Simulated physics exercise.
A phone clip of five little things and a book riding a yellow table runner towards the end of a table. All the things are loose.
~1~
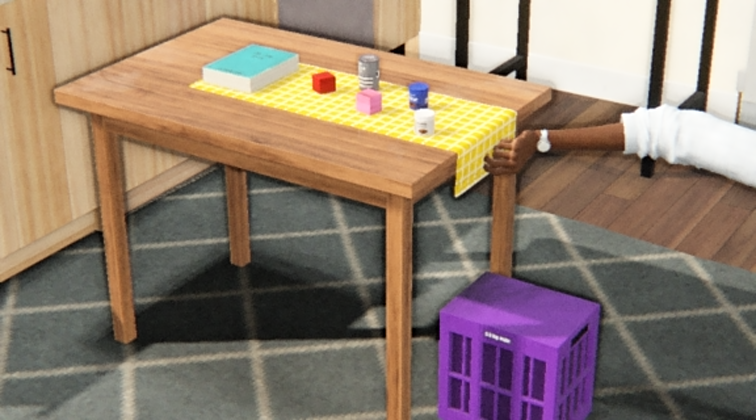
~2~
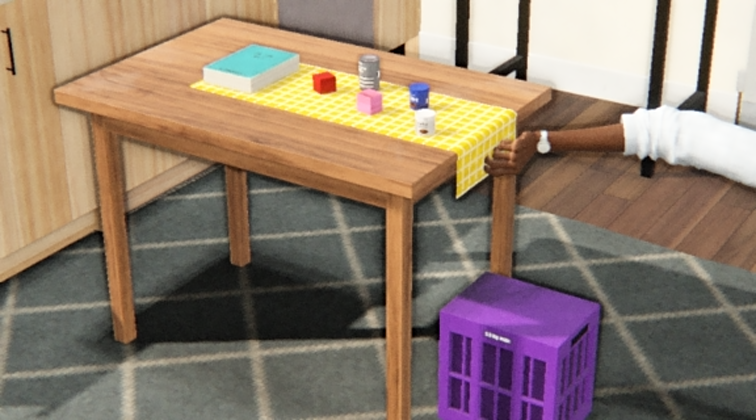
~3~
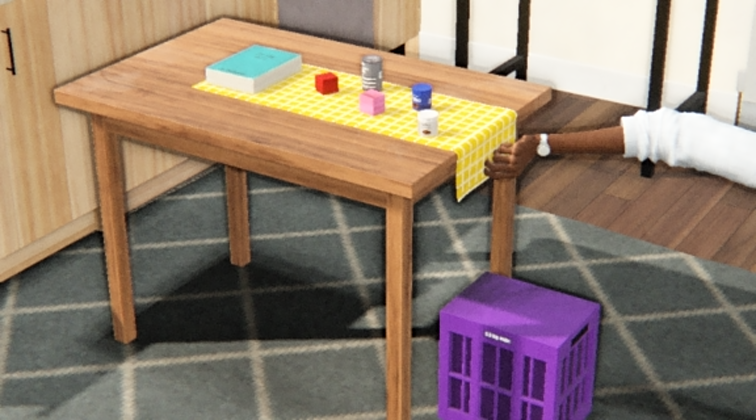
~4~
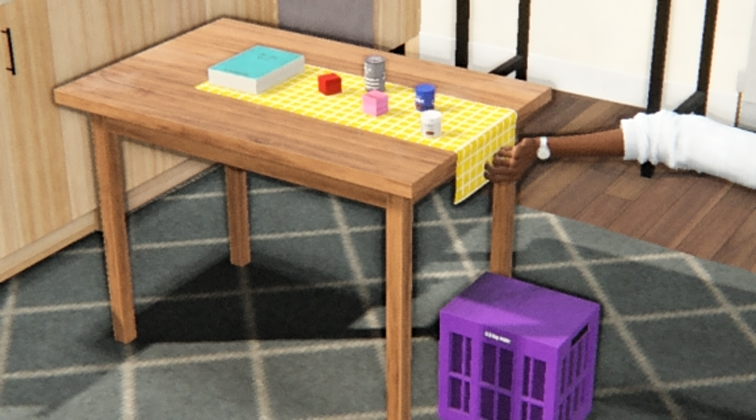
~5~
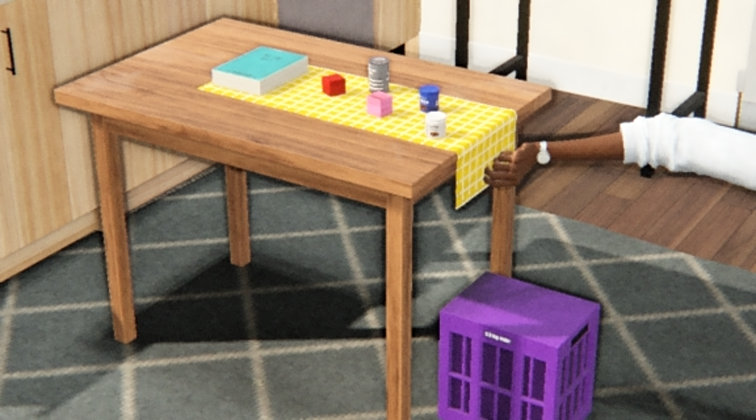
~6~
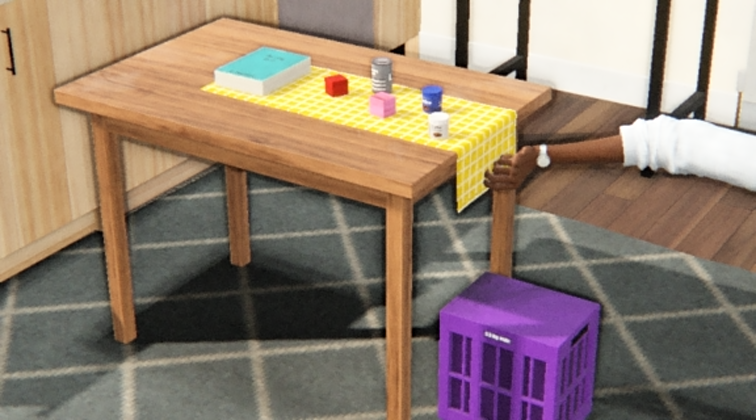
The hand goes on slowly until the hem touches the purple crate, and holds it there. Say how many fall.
Over the edge go three.
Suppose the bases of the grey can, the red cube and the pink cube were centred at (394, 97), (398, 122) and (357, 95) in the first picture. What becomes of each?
The grey can is carried off; the red cube goes over; the pink cube keeps its place on top.
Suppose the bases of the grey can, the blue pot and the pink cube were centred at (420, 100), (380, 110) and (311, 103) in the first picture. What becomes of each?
The grey can falls; the blue pot comes down; the pink cube keeps its place on top.
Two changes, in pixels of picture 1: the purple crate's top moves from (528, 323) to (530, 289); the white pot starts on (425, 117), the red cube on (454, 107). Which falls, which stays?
The white pot drops off, the red cube goes over.
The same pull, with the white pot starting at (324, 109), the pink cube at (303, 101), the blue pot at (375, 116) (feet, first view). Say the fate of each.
The white pot keeps its place on top; the pink cube keeps its place on top; the blue pot drops off.
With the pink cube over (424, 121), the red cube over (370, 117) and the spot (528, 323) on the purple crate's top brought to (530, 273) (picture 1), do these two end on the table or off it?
The pink cube falls; the red cube holds on.
A little later, hem near (486, 249); white pot gone.
Next, hem on the crate; white pot, blue pot and pink cube gone.
When it is over, hem on the crate; white pot, blue pot and pink cube gone. The table loses three.
